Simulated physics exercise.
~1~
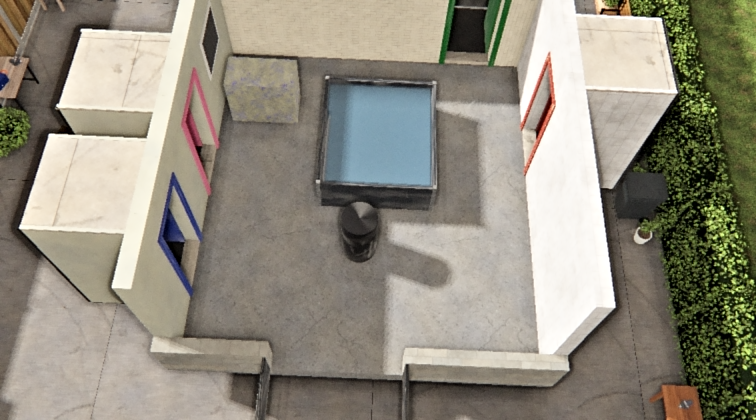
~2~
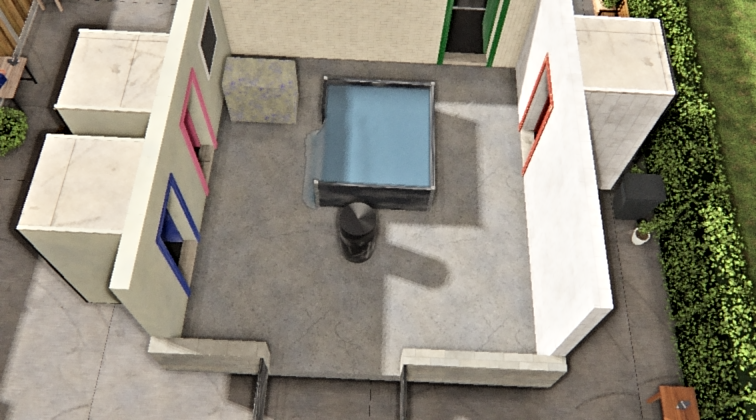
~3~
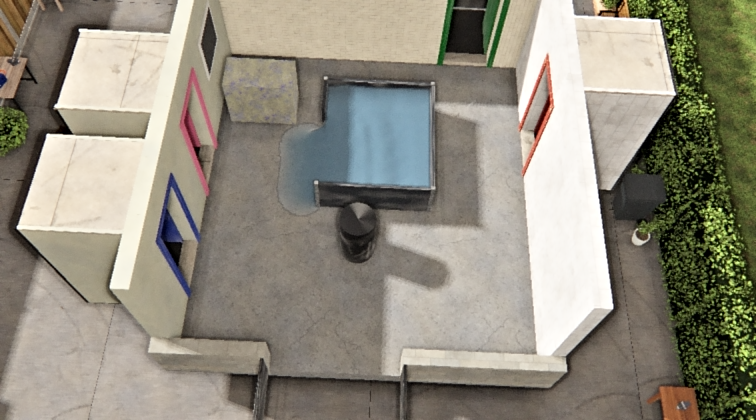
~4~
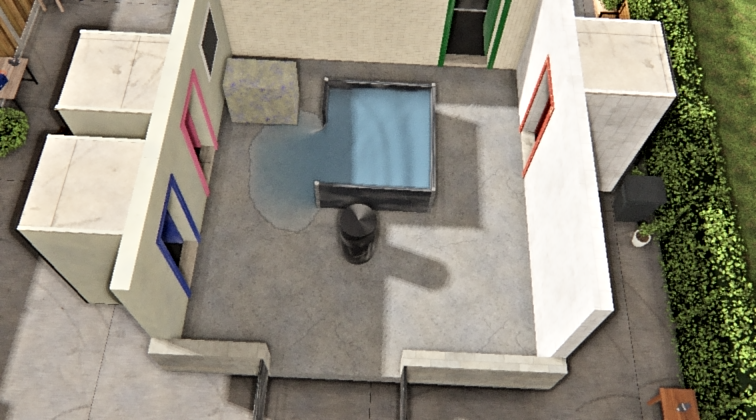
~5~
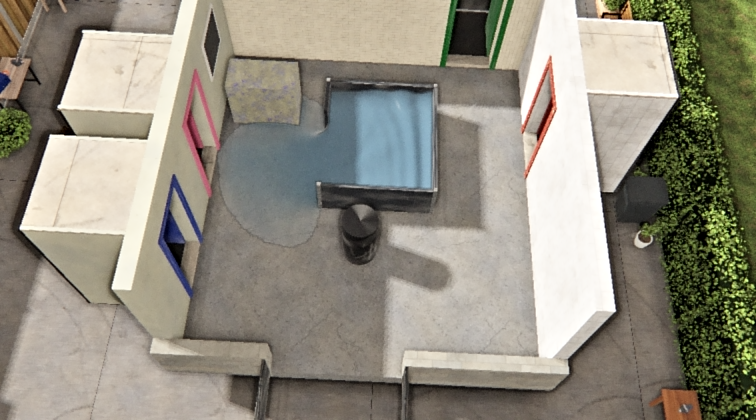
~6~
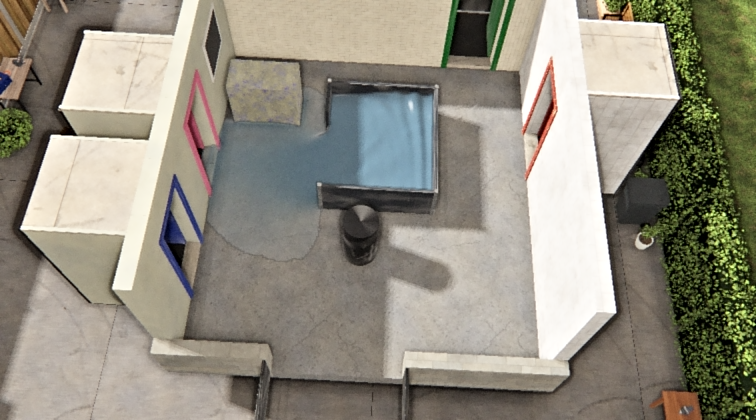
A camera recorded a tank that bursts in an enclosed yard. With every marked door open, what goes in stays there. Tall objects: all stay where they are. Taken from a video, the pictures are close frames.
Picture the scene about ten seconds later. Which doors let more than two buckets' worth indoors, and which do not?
In the end the pink door is going to overshoot the allowance, the red door is going to stay inside the allowance, the blue door is going to overshoot the allowance, the green door is going to stay inside the allowance.
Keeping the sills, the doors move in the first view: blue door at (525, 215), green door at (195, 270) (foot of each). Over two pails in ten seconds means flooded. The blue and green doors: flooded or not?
As I see it, the blue door remains below the limit, and the green door crosses the limit.
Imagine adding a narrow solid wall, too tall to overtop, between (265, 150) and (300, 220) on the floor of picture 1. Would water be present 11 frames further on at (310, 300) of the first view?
Soaked.
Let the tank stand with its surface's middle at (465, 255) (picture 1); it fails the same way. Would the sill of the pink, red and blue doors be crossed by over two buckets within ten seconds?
Result: Pink door comes in lower; red door comes in lower; blue door goes beyond it.
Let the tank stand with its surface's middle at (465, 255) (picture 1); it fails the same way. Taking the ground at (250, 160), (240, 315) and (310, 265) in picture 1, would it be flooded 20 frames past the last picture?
Soaked, soaked, soaked.
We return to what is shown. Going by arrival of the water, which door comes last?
Answer - the red door.
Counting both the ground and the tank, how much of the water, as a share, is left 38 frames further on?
74 in a hundred.
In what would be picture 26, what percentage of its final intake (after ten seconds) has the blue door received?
Close to 65 percent.
A moment on, water covers 25 % of the floor; the pink door far over two buckets in, the red door not reached, the blue door wet at the sill, nothing in, the green door not reached.
Next, water covers 30 % of the floor; the pink door far over two buckets in, the red door not reached, the blue door over two buckets in, the green door not reached.
Then, water covers 50 % of the floor; the pink door far over two buckets in, the red door not reached, the blue door over two buckets in, the green door not reached.
Later, water covers 85 % of the floor; the pink door far over two buckets in, the red door wet at the sill, nothing in, the blue door over two buckets in, the green door wet at the sill, nothing in.
In the end, water covers 100 % of the floor; the pink door far over two buckets in, the red door wet at the sill, nothing in, the blue door over two buckets in, the green door wet at the sill, nothing in.
